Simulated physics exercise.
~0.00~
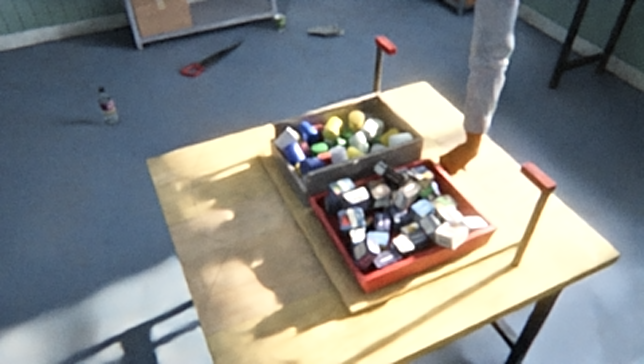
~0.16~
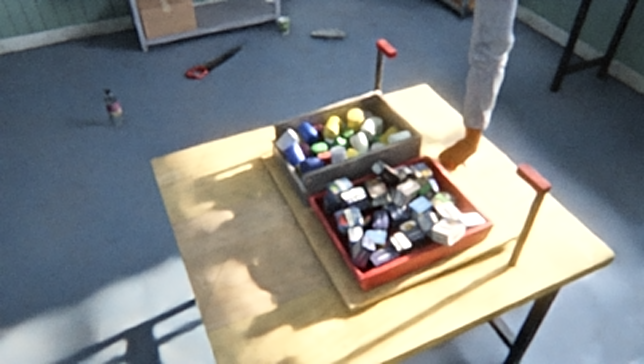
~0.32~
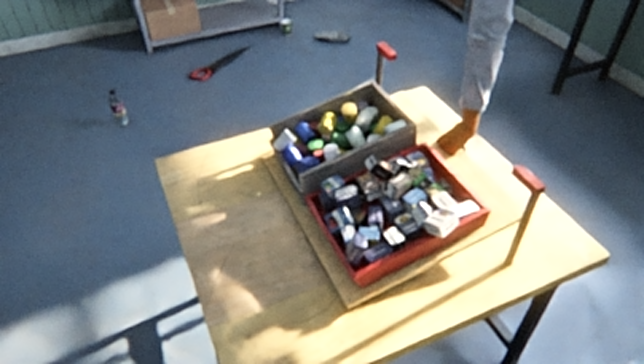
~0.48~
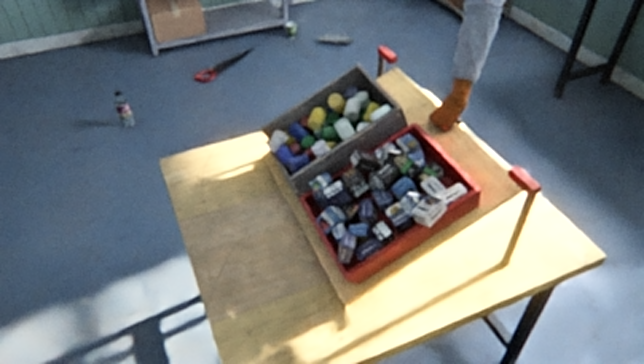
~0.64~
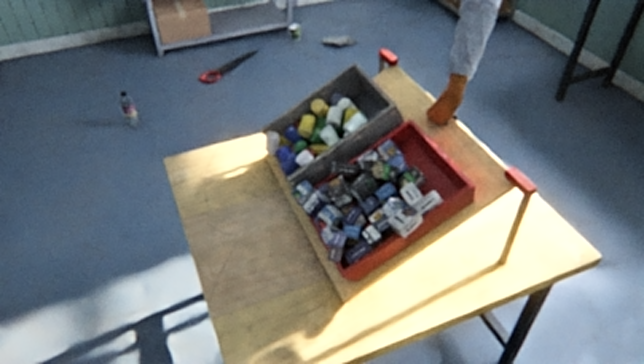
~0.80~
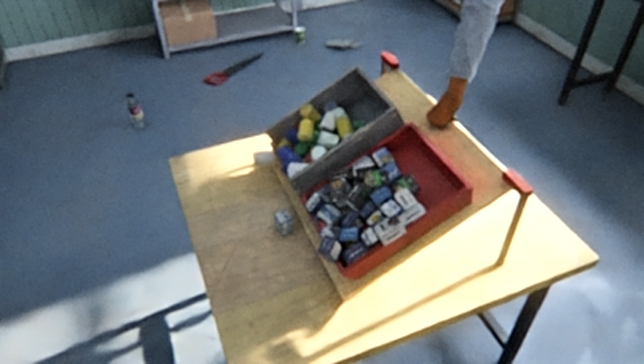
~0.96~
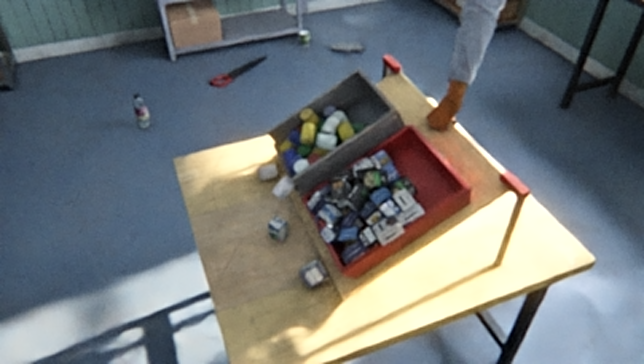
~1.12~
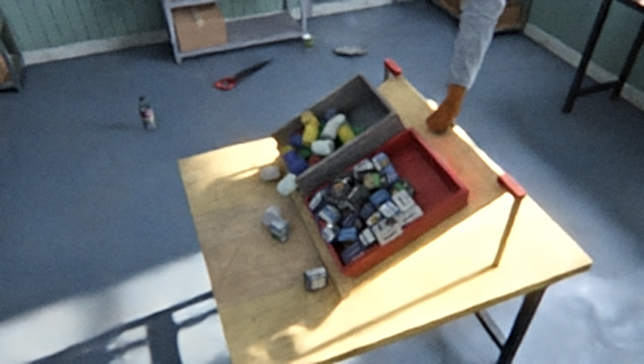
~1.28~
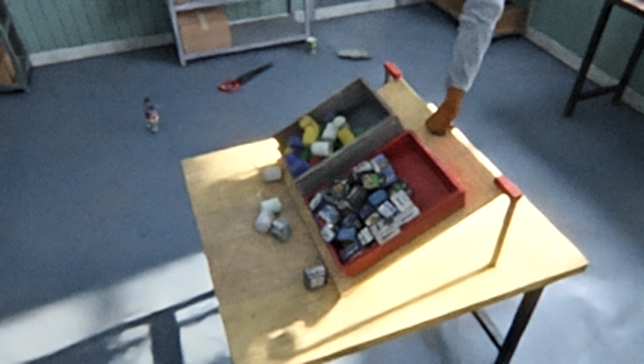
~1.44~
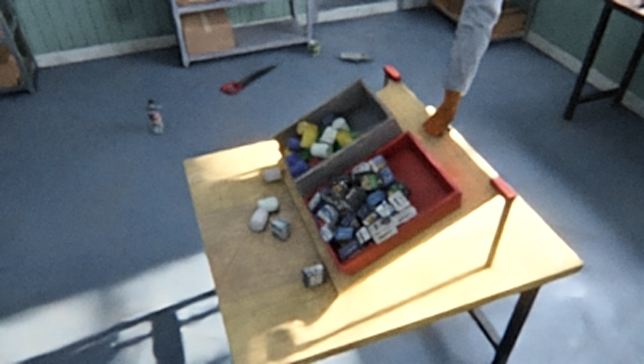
A hand tilts a hinged board holding two crates, and a few pieces tumble onto the table.
